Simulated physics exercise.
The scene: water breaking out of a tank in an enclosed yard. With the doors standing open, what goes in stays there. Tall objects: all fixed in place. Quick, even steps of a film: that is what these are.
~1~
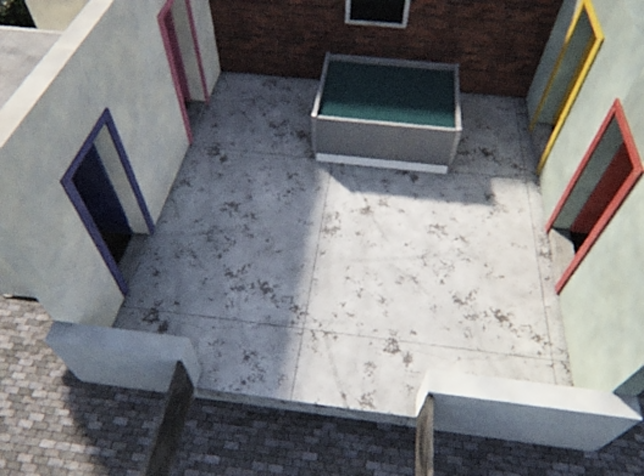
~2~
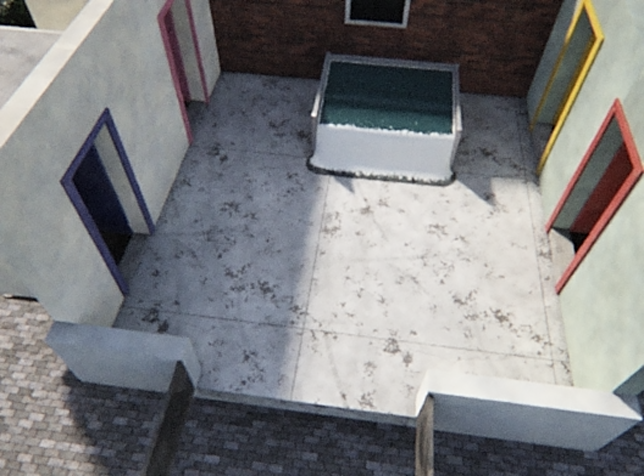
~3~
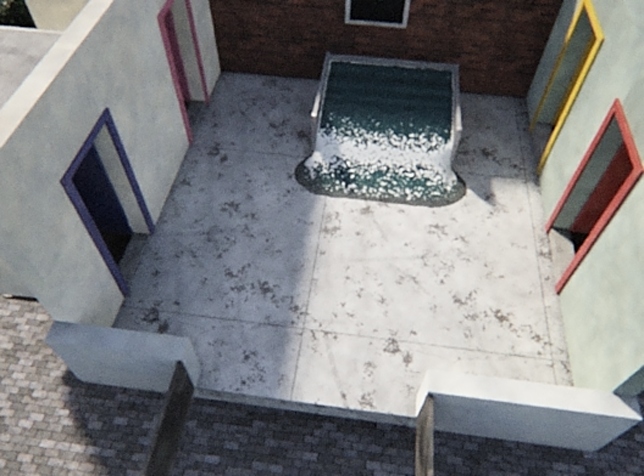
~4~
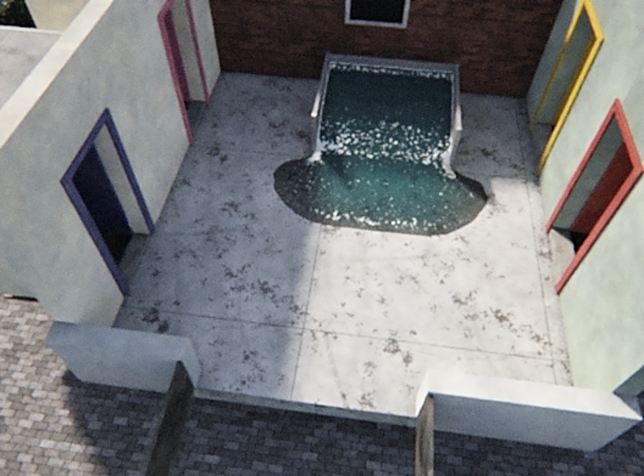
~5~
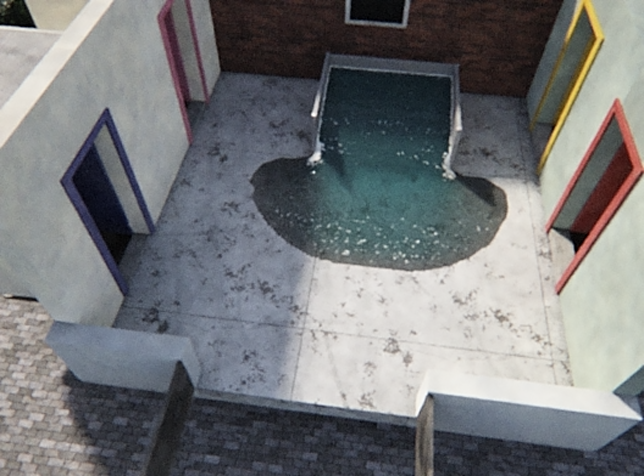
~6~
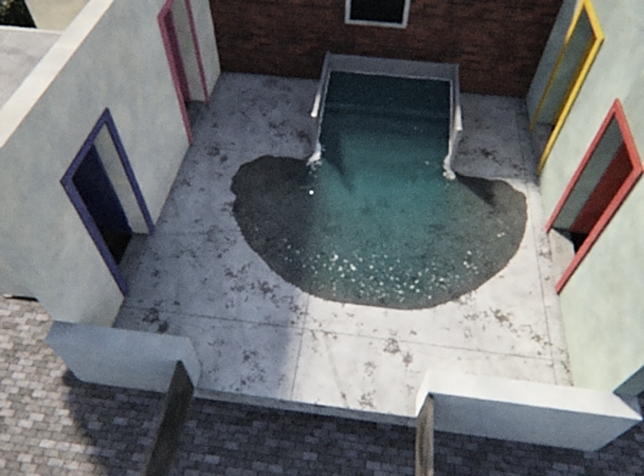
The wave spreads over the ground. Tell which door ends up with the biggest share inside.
That would be the blue door.
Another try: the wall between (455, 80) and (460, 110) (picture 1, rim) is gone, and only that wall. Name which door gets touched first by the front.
I'd go with the door marked yellow.
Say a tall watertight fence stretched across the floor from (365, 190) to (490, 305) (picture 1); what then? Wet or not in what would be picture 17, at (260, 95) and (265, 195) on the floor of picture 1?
Going in order, the first is spared and the second is swamped.
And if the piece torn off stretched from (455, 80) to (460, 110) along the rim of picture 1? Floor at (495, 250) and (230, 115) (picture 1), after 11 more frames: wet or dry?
In that order: Awash, clear.
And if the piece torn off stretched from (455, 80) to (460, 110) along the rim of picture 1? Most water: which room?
The yellow-painted one, I reckon.
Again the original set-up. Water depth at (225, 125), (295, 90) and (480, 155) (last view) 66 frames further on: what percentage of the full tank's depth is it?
In the order asked, some 2, 2 and 6 in a hundred.
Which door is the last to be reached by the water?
The one in pink.
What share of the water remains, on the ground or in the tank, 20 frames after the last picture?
That works out to about 66 percent.
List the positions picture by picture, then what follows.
The first frame shows still water in the water tank at (388, 94).
In the second frame, water pours out at (382, 148) and has run to (452, 174).
In the third frame, the front is at (460, 189), out from the gap at (382, 151).
In the fourth frame, water pours out at (382, 153) and has run to (284, 191).
In the fifth frame, water pours out at (382, 153) and has run to (463, 253).
In the sixth frame, the front is at (413, 304), out from the gap at (382, 154).
A moment on, water covers 60 % of the floor; blue door not reached, pink door not reached, red door wet at the sill, nothing in, yellow door not reached.
Next, water covers 65 % of the floor; blue door a trickle in, pink door not reached, red door wet at the sill, nothing in, yellow door not reached.
Then, water covers 60 % of the floor; blue door some in, pink door not reached, red door wet at the sill, nothing in, yellow door not reached.
Later, water covers 75 % of the floor; blue door some in, pink door not reached, red door wet at the sill, nothing in, yellow door wet at the sill, nothing in.
In the end, water covers 90 % of the floor; blue door some in, pink door wet at the sill, nothing in, red door wet at the sill, nothing in, yellow door wet at the sill, nothing in; the blue door has let in the most.
